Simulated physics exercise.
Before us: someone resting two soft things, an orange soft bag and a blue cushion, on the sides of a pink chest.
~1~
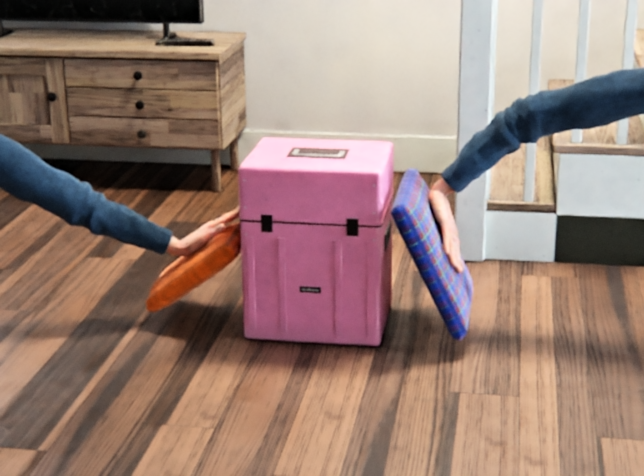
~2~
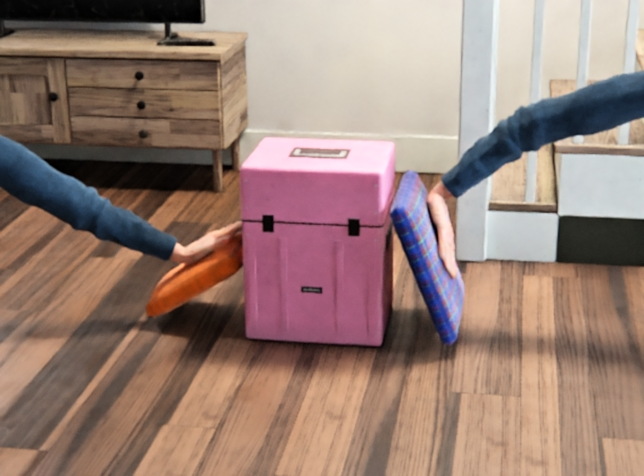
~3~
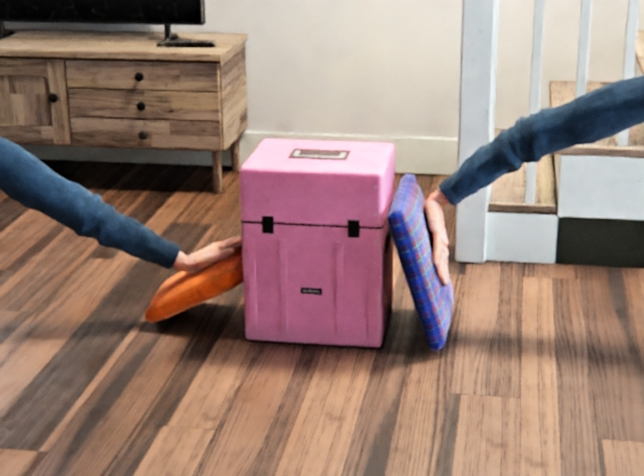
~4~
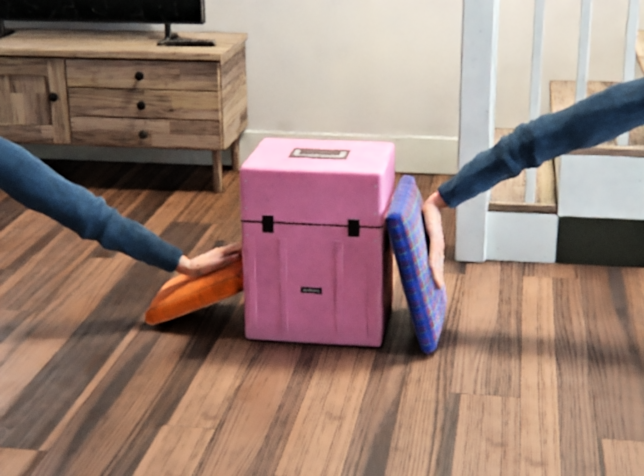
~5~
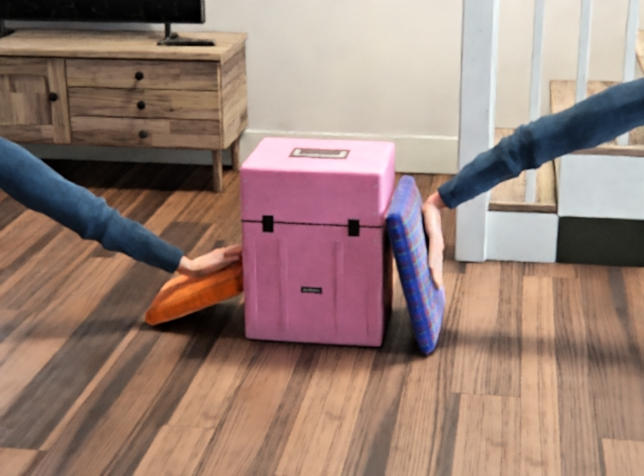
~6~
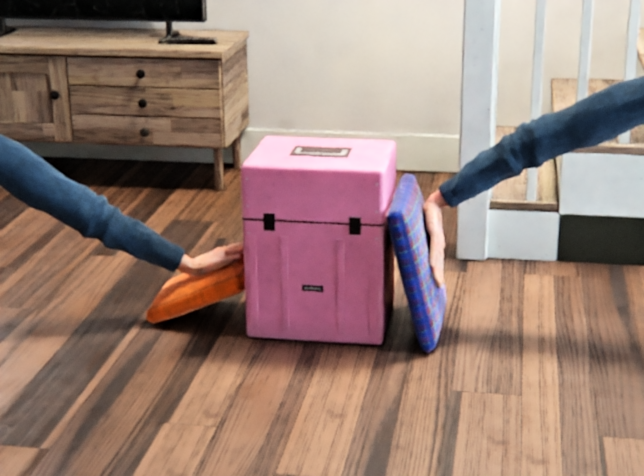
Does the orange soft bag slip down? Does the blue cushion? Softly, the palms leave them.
Result: My guess is the orange soft bag will come down; my guess is the blue cushion won't come down.
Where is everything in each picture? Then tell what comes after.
Soft bag foot (151, 307), head (230, 252); cushion foot (459, 336), head (397, 210), in the first frame.
Soft bag foot (151, 312); cushion foot (449, 341), in the second frame.
Soft bag foot (149, 318); cushion foot (436, 348), in the third frame.
Soft bag foot (149, 320); cushion foot (428, 350), in the fourth frame.
Soft bag foot (149, 320); cushion foot (426, 350), in the fifth frame.
Soft bag foot (151, 318), head (242, 284), at a low slant; cushion foot (427, 349), head (393, 216), almost upright, in the sixth frame.
Then, 0.20 s later than the last view, soft bag flat on the floor near (203, 297); cushion against the side near (417, 262).
Then, 0.34 s later than the last view, soft bag flat on the floor near (203, 301); cushion against the side near (417, 261).
Finally, soft bag flat on the floor near (203, 301); cushion against the side near (416, 261). The orange soft bag slips and lies down and the blue cushion holds its lean.
